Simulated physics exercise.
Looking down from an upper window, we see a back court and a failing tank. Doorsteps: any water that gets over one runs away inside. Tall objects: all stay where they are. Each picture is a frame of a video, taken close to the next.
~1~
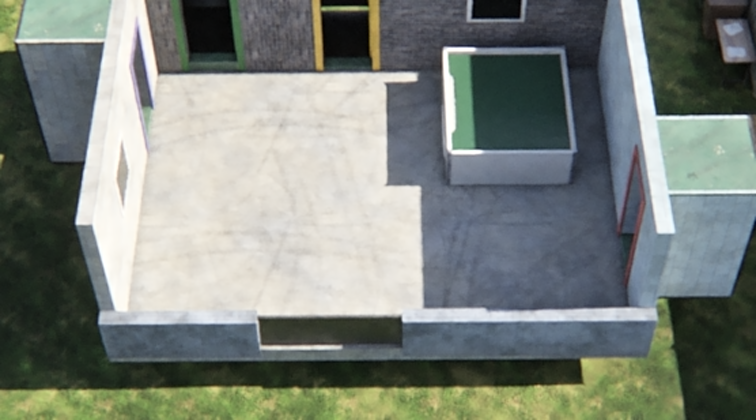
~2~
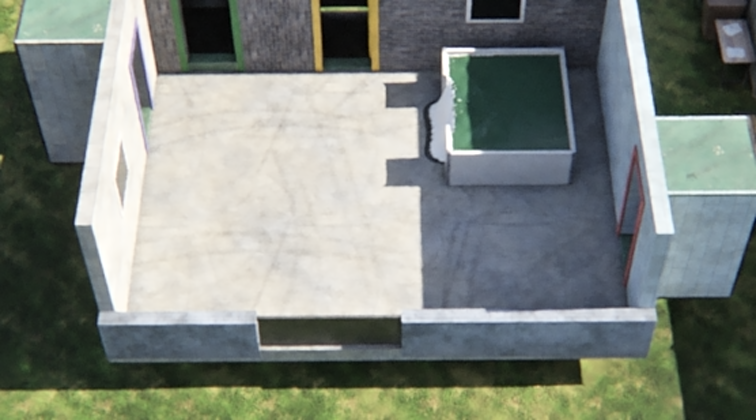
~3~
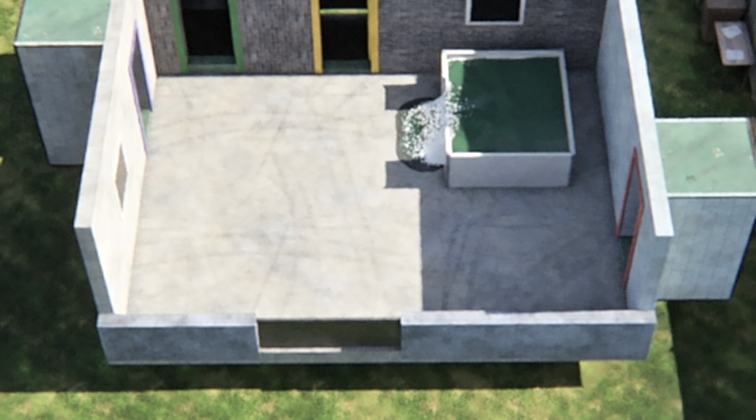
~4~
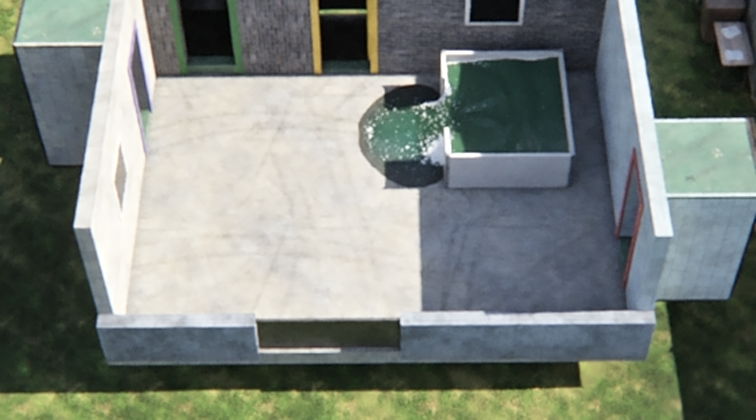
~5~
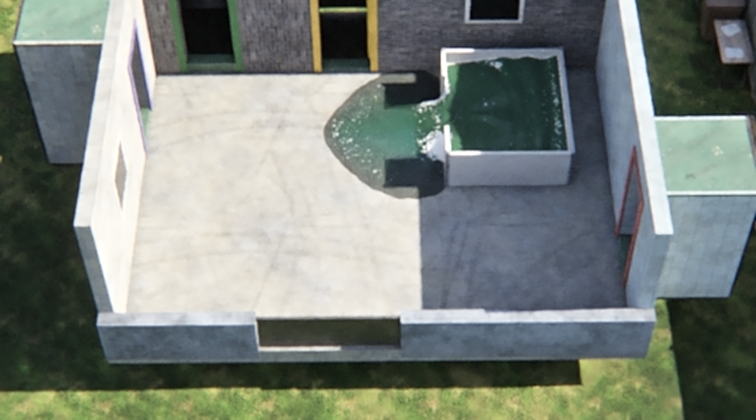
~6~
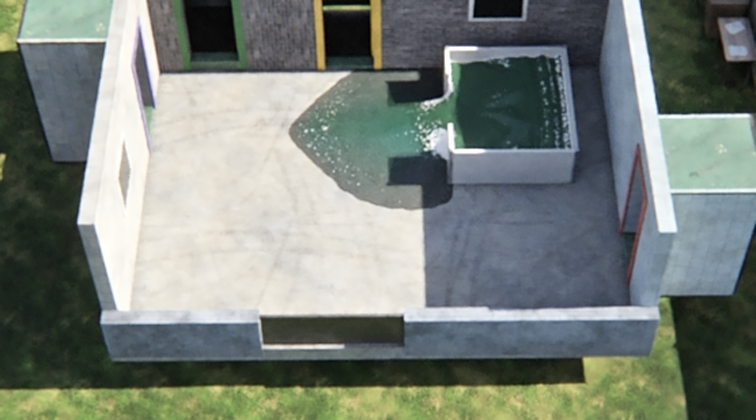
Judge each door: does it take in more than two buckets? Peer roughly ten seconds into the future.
The green door will be at or under the cap; the red door will be at or under the cap; the yellow door will be over the cap; the blue door will be over the cap.
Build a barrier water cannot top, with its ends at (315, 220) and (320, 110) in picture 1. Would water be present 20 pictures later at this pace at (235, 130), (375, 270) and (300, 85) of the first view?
Taking the points in order, they are inundated, inundated and inundated.
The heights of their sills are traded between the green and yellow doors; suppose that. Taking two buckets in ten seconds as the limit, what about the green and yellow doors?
Log - green: Above the mark; yellow: Below the mark.
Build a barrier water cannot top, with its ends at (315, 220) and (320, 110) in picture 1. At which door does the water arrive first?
The yellow-painted one is first.
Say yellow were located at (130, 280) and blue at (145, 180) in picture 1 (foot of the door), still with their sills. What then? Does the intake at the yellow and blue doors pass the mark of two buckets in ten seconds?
Yellow door: Exceeds the limit. Blue door: Exceeds the limit.
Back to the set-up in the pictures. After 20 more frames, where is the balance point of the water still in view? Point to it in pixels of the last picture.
I'd say near (350, 152).
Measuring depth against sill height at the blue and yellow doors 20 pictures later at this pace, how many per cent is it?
Some 280 percent, then some 180 percent.
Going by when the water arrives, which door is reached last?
The red door.
A moment on, water covers 35 % of the floor; the green door not reached, the red door not reached, the yellow door under two buckets in, the blue door wet at the sill, nothing in.
Next, water covers 50 % of the floor; the green door wet at the sill, nothing in, the red door not reached, the yellow door over two buckets in, the blue door over two buckets in.
Then, water covers 60 % of the floor; the green door wet at the sill, nothing in, the red door not reached, the yellow door over two buckets in, the blue door far over two buckets in.
Later, water covers 65 % of the floor; the green door under two buckets in, the red door not reached, the yellow door far over two buckets in, the blue door far over two buckets in.
In the end, water covers 95 % of the floor; the green door under two buckets in, the red door wet at the sill, nothing in, the yellow door far over two buckets in, the blue door far over two buckets in.
